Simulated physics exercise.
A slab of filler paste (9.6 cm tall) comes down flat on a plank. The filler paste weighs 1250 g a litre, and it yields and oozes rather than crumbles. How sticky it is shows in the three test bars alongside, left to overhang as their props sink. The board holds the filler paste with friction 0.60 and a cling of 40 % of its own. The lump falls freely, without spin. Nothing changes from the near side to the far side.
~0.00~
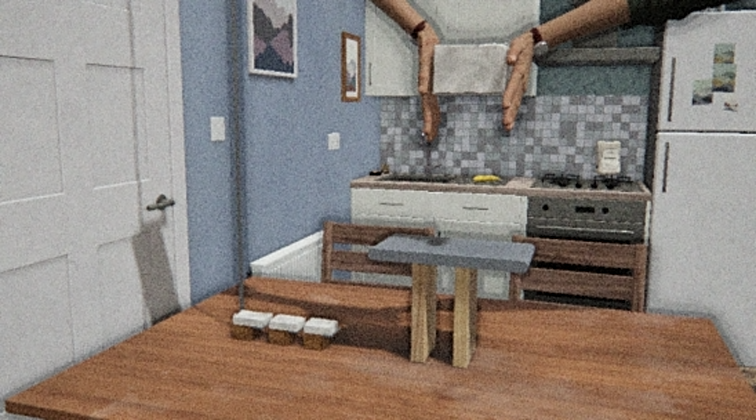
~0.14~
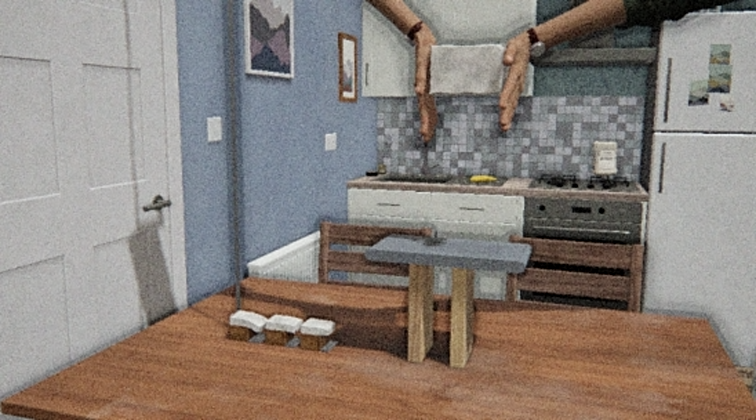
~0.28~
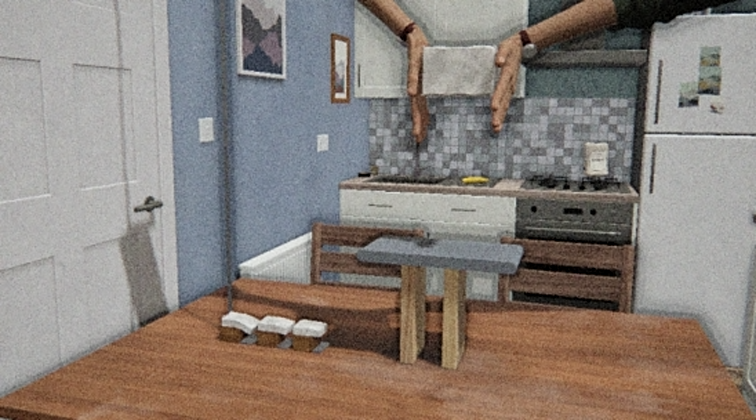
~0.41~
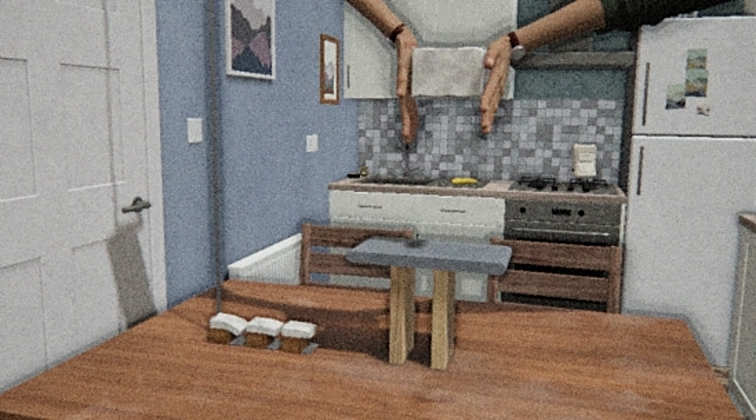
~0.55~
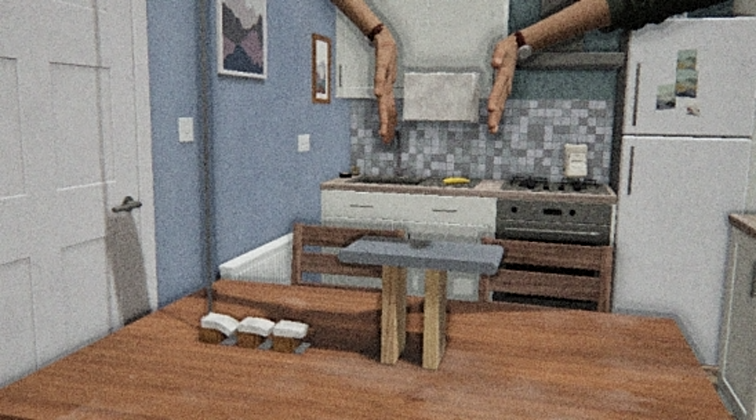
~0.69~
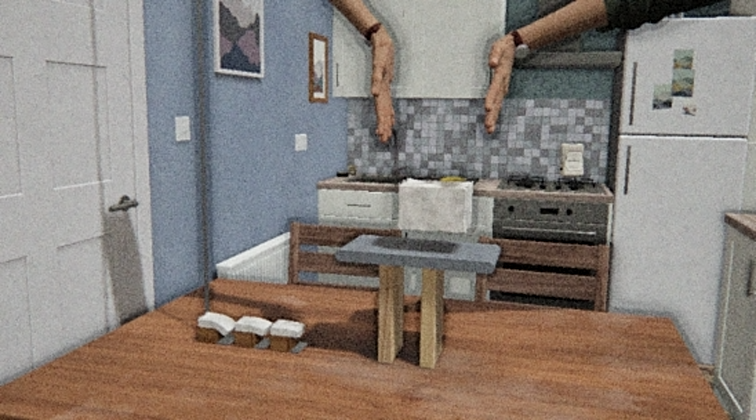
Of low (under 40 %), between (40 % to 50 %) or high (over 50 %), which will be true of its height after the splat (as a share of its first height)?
Expect high, that is over 50 %.
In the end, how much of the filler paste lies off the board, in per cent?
Roughly 0 % off the board.
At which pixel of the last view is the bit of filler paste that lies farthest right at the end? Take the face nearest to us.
Around (512, 257).
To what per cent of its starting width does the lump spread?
About 230 %.
After 0.80 s, it stands 55 % of its first height and none has gone off the board.
After 0.93 s, it stands 55 % of its first height and none has gone off the board.
After 1.07 s, it stands 55 % of its first height and none has gone off the board.
After 1.20 s, it stands 55 % of its first height and none has gone off the board.
After 1.30 s, at the end, it stands 55 % of its first height and none has gone off the board.
